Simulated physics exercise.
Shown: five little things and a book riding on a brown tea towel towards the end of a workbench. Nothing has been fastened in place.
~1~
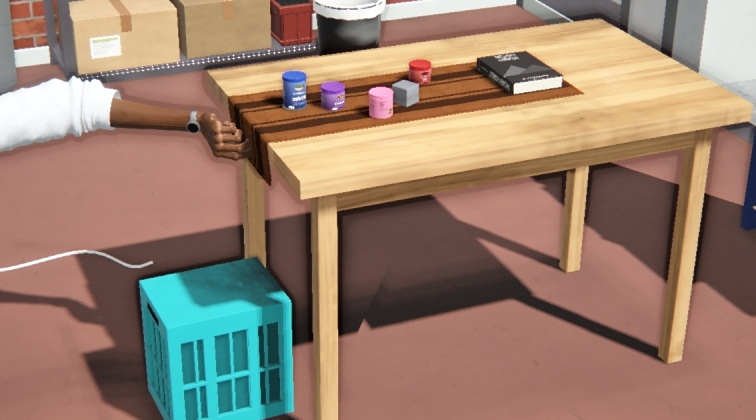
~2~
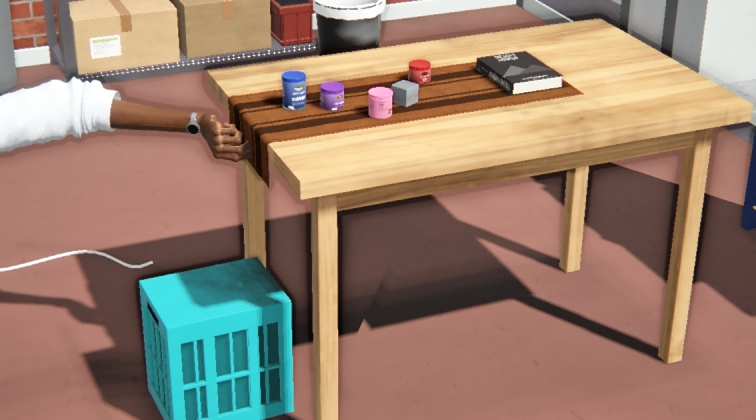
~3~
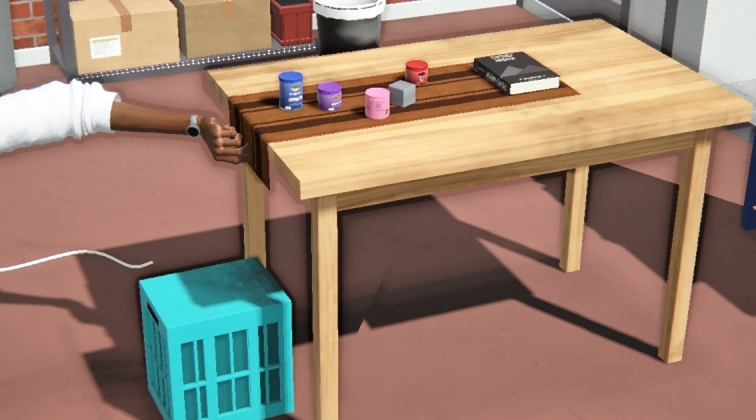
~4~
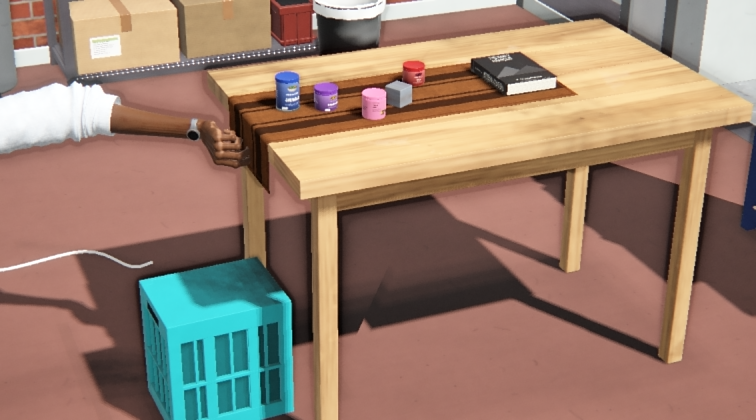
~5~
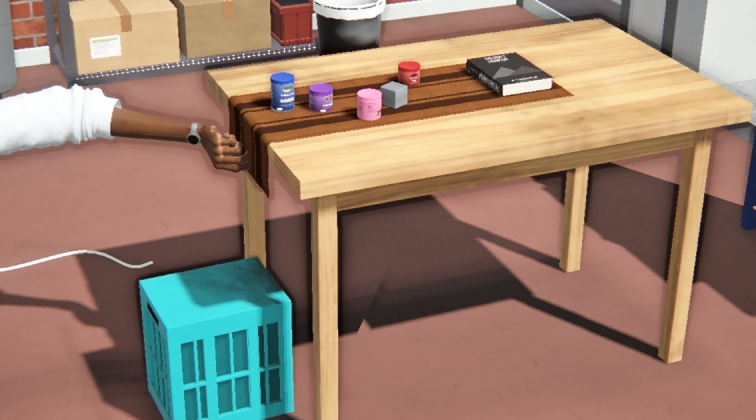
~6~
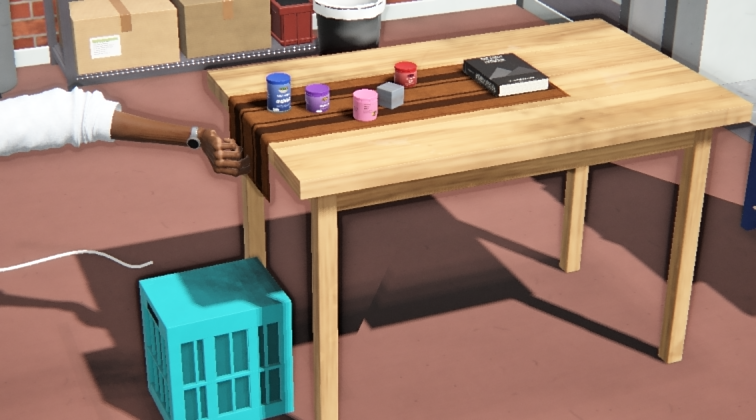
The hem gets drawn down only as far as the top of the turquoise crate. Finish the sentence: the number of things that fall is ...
The number of things that fall is three.
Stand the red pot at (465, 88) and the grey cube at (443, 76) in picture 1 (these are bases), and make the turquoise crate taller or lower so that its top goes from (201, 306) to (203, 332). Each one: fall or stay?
The red pot stays aboard, and the grey cube stays aboard.
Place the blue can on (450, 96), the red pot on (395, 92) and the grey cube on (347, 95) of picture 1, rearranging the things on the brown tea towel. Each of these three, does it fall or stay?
Looks like the blue can hangs in there, the red pot hangs in there, and the grey cube ends up down.
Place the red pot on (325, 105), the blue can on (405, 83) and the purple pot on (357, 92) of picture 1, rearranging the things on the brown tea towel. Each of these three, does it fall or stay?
The red pot is off the top, the blue can is still on top and the purple pot is off the top.
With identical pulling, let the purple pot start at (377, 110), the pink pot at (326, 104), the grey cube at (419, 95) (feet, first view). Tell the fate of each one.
Each in turn: The purple pot goes down, the pink pot goes down, the grey cube stays aloft.
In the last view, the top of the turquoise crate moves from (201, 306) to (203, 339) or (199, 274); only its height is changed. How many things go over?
Then 4, then 2.
Early on, hem near (249, 229); blue can gone.
Midway, hem near (249, 273); blue can and purple pot gone.
Finally, hem on the crate; blue can, purple pot and pink pot gone. The workbench loses three.
